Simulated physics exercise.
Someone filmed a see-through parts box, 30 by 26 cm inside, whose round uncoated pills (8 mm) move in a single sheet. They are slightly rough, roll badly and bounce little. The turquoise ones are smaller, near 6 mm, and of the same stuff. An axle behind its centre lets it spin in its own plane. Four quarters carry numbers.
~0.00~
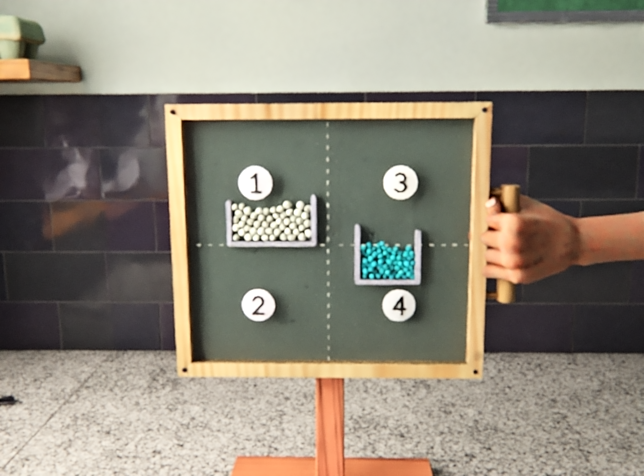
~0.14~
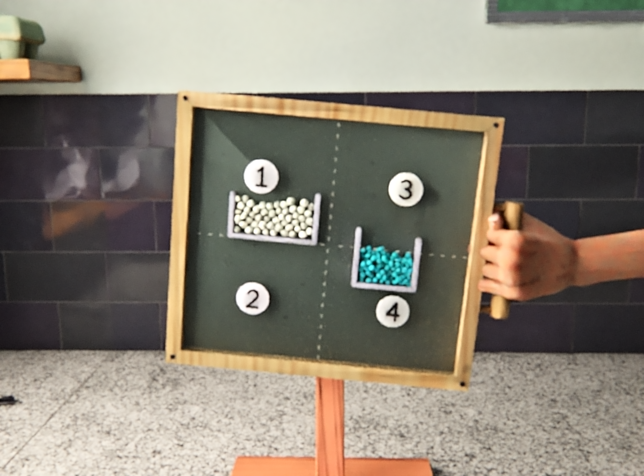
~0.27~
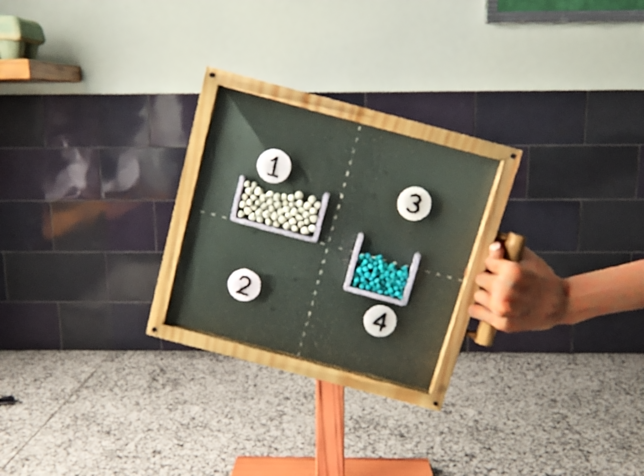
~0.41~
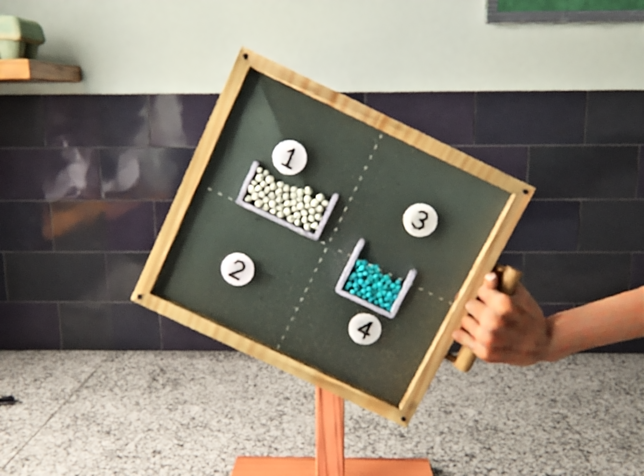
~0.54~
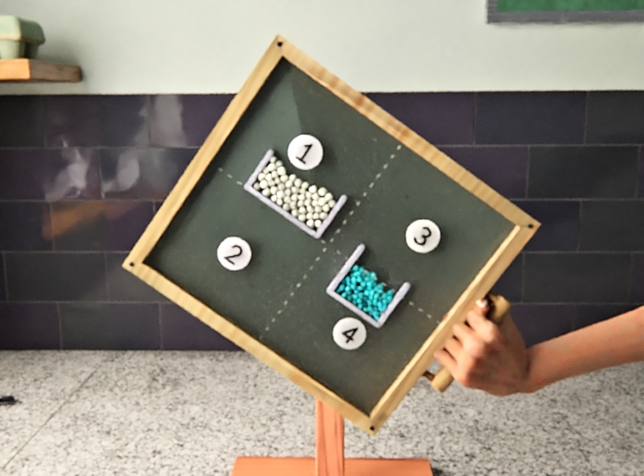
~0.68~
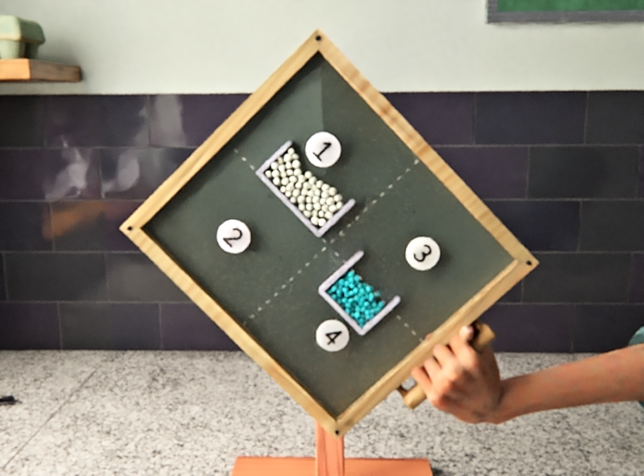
On a speckled grey counter before dark tiles and a pale wall, a wood-framed board on an orange stand is seen straight on from the front. Round white pieces fill a tray near label one, and smaller turquoise ones sit in a tray above label four. A hand gripping the right-side handle steadily turns the board clockwise, the pieces shifting slightly within their trays, while the camera stays still.
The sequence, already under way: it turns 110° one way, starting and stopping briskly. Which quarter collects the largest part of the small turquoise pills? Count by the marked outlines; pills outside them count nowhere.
It is 3.
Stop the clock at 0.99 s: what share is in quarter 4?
Some 50 per cent.
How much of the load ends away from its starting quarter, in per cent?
Roughly 100 per cent.
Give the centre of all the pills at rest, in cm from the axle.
Some 2 cm right and 15 cm below.
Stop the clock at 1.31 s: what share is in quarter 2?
Some 0 per cent.
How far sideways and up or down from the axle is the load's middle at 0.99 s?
Some 1 cm right and 1 cm below.
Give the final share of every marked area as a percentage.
Quarter 1: 0; quarter 2: 0; quarter 3: 100; quarter 4: 0.
By 0.99 s, it stands 70° clockwise; the pills' middle is 1 cm right of and 1 cm below the centre; no. 1, 45 %, no. 3, 5 %, no. 4, 50 %; small ones, no. 3, 5 %, no. 4, 95 %.
By 1.31 s, it stands 94° clockwise; the pills' middle is 1 cm right of and 4 cm below the centre; no. 1, 30 %, no. 3, 20 %, no. 4, 50 %; small ones, no. 3, 10 %, no. 4, 90 %.
By 1.59 s, it stands 110° clockwise; the pills' middle is 1 cm right of and 8 cm below the centre; no. 1, 15 %, no. 3, 40 %, no. 4, 45 %; small ones, no. 3, 20 %, no. 4, 80 %.
At rest by 3.0 s, it stands 110° clockwise; no. 1, 0 %, no. 2, 0 %, no. 3, 100 %, no. 4, 0 %; small ones, no. 3, 100 %.
